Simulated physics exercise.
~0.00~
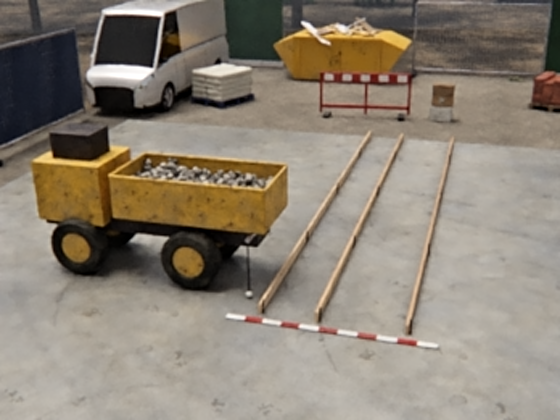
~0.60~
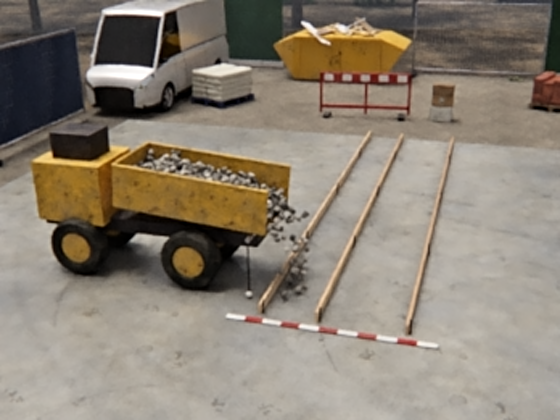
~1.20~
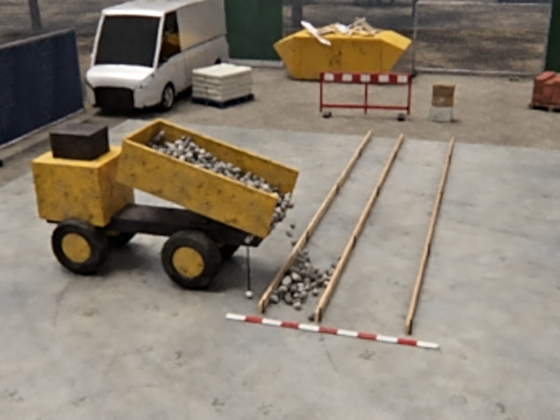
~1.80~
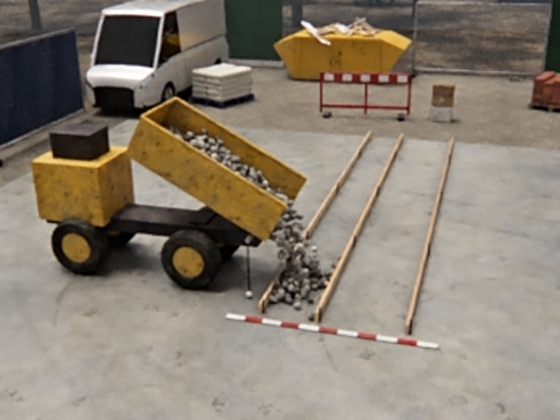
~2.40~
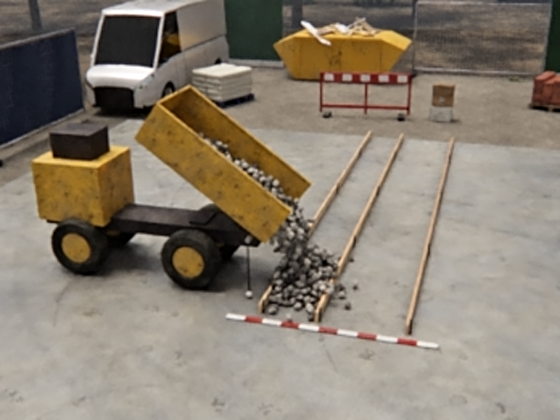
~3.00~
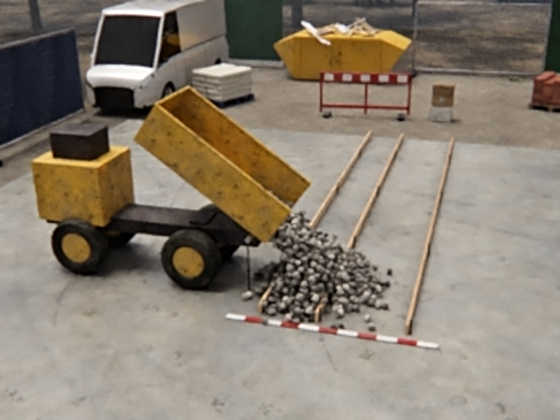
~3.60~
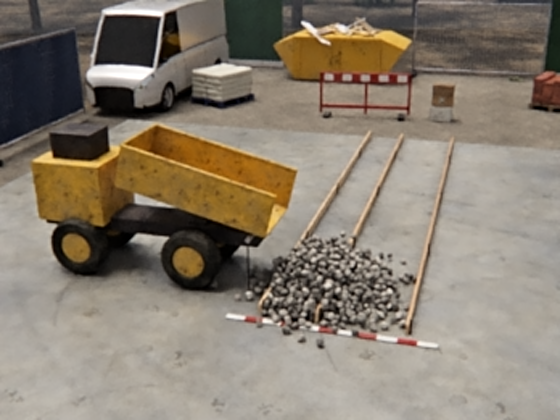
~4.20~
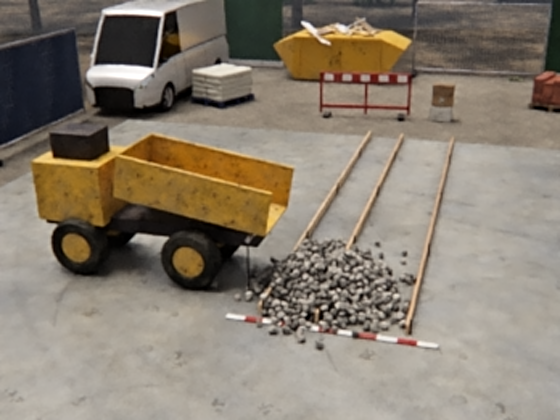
Yellow tipping truck raising its bed and pouring grey stones over wooden planks, then lowering the emptied bed partway beside the heap.
